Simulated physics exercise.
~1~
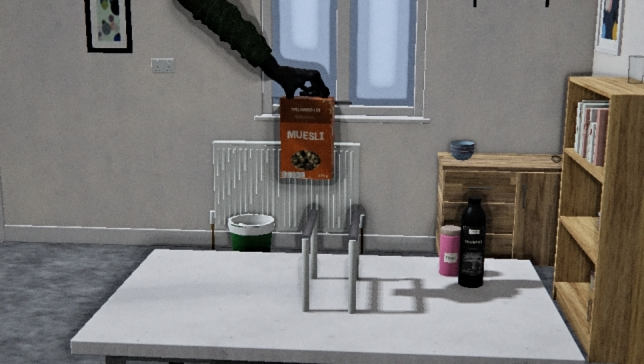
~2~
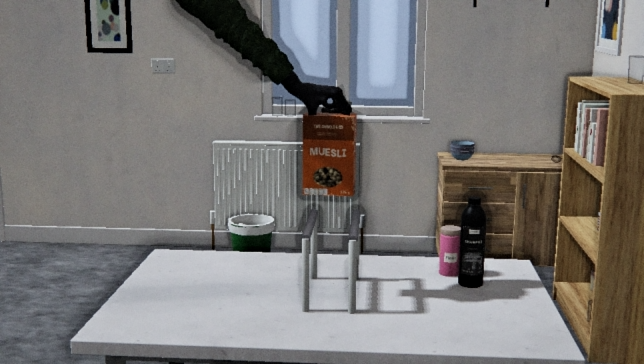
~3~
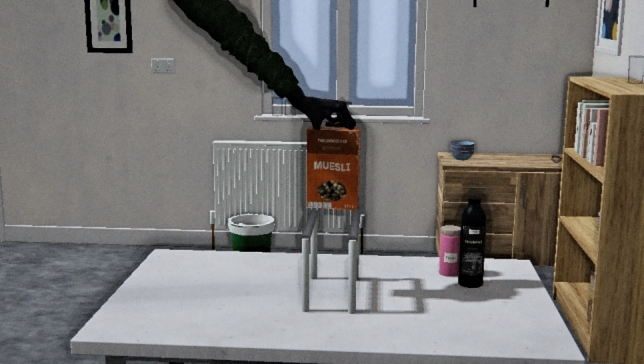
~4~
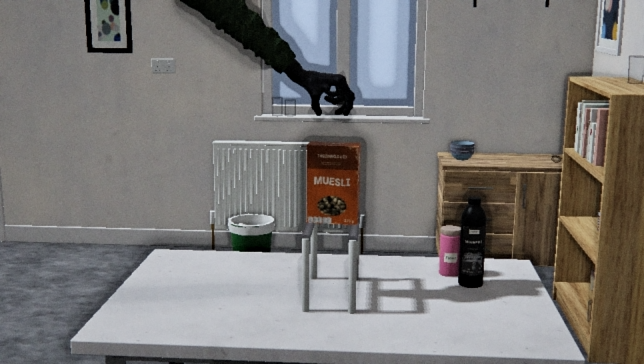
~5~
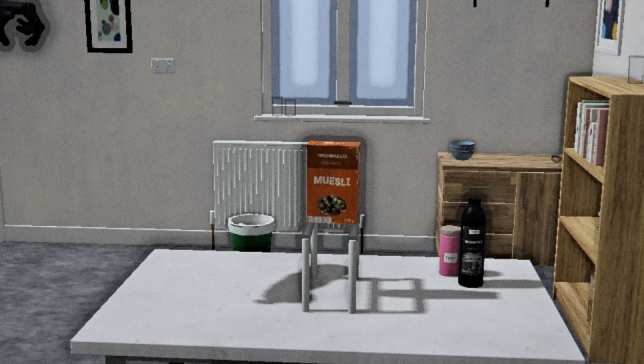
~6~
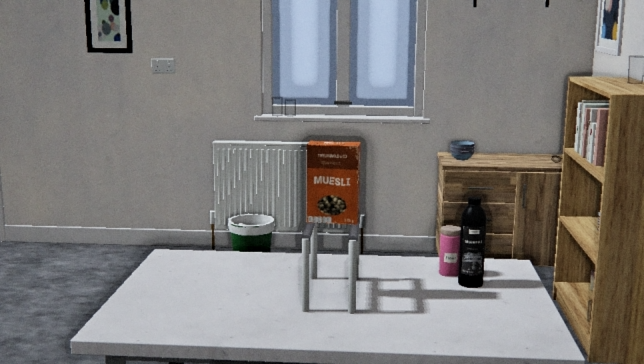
In a room with a white table, a dark-sleeved hand moves an orange muesli packet right and lowers it upright onto two narrow supports, then lets go and withdraws. The packet stays resting on top, with a black bottle and pink jar still standing to the right.
